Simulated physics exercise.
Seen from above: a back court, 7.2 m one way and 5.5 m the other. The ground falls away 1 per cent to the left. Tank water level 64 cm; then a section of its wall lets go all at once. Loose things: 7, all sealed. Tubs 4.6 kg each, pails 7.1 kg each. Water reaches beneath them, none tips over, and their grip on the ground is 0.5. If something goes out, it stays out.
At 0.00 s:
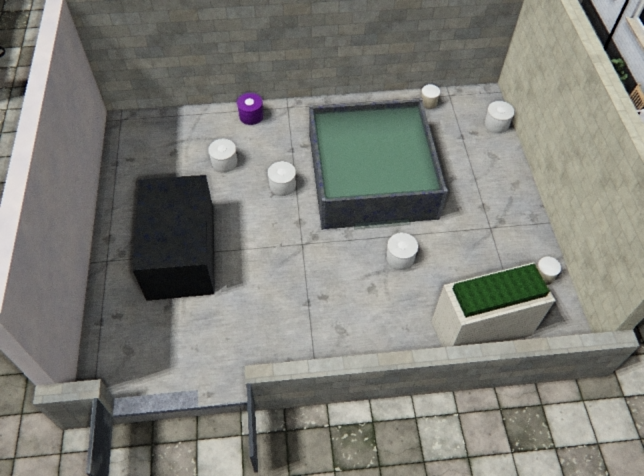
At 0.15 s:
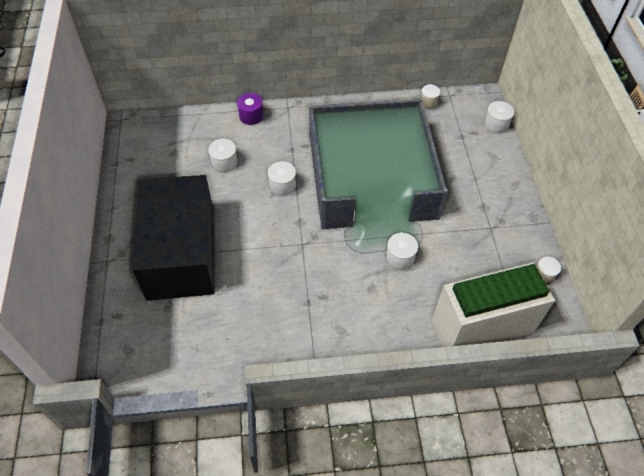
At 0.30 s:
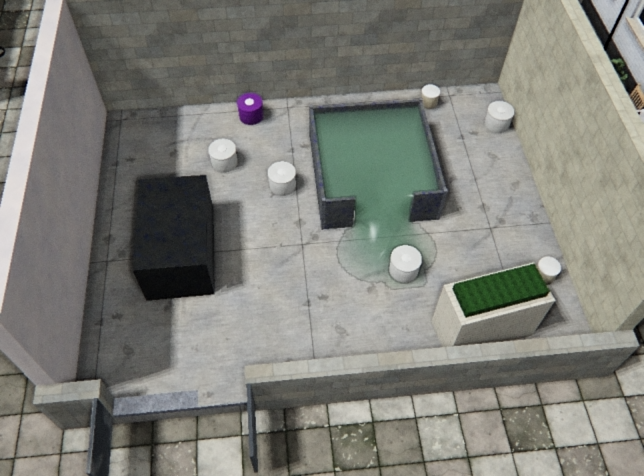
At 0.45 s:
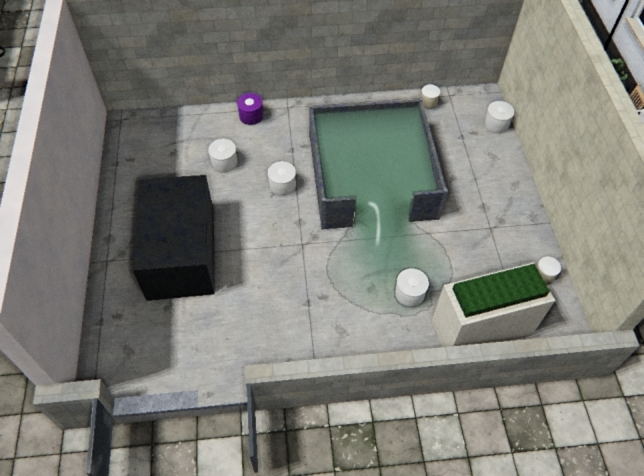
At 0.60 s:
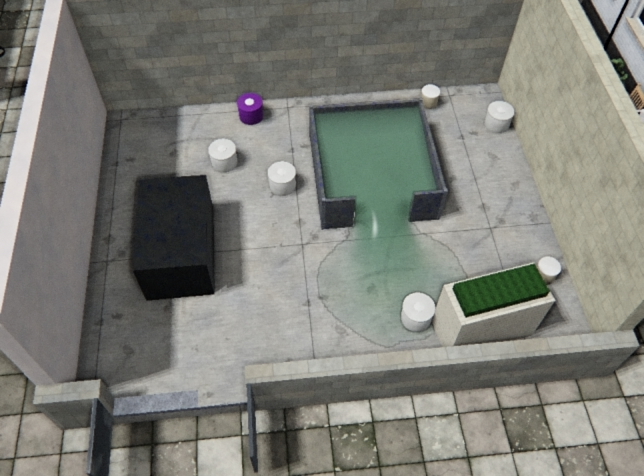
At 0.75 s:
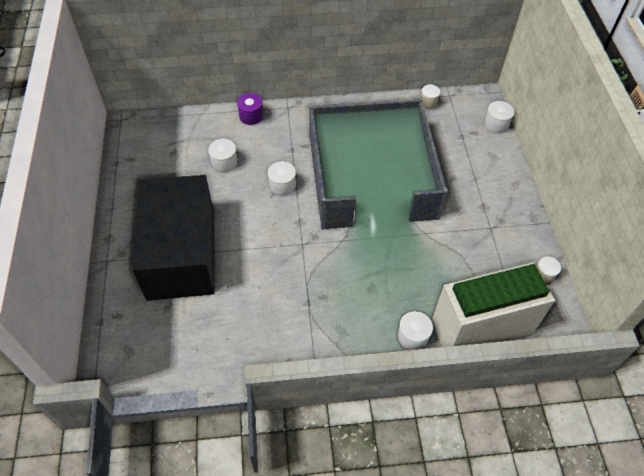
Green water pours from a gap in the front of a dark-rimmed tank in a walled, paved back court, seen from above by a still camera. A black block stands at left, a purple tub by the back wall, white tubs and pails around the tank, and a pale planter with a green top at front right. The water fans forward, pushing one white tub toward the low front wall, beside the planter, while everything else stays put.
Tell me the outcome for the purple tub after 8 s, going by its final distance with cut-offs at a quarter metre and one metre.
The move is negligible.
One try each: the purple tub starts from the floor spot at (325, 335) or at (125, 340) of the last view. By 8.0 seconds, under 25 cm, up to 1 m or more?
Taken in turn, it is carried a long way and then is carried a long way.
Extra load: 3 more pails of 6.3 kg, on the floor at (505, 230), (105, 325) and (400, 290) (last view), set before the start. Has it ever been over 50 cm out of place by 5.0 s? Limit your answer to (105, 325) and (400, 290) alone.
Respectively: Outside the limit and outside the limit.
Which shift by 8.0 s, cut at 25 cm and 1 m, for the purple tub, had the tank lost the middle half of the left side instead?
I'd say the purple tub gets swept off.
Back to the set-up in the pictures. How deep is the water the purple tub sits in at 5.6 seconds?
Somewhere close to 0 cm.
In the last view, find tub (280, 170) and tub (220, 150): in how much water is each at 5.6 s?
About 1 and 1 cm.
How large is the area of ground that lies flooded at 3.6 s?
That flooded area is roughly 21 m2.
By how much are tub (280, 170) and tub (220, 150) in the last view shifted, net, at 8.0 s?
First 0 cm, then 10 cm.
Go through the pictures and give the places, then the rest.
The purple tub at (250, 102), on the bottom; water covers 3.4 m2; 0 of 7 have shifted, in the first picture.
The purple tub at (250, 102) rests on the ground; 4.0 m2 under water; 0 of 7 have shifted, in the second picture.
The purple tub at (250, 102), on the bottom; water covers 4.6 m2; 1 of 7 have shifted, in the third picture.
The purple tub at (250, 102) rests on the ground; 5.6 m2 under water; 1 of 7 have shifted, in the fourth picture.
The purple tub at (250, 102), on the bottom; 6.7 m2 under water; 1 of 7 have shifted, in the fifth picture.
The purple tub at (250, 102), on the bottom; water covers 7.7 m2; 1 of 7 have shifted, in the sixth picture.
After 1.6 s the purple tub is near (250, 102), 0.0 m from its start, aground; 0 of 7 are out; 1 afloat.
After 3.6 s the purple tub is near (250, 102), 0.0 m from its start, aground; 0 of 7 are out; 1 afloat.
After 5.6 s the purple tub is near (250, 102), 0.0 m from its start, aground; 0 of 7 are out; 2 afloat.
After 8.0 s the purple tub is near (252, 103), 0.0 m from its start, aground; 0 of 7 are out; 2 afloat.
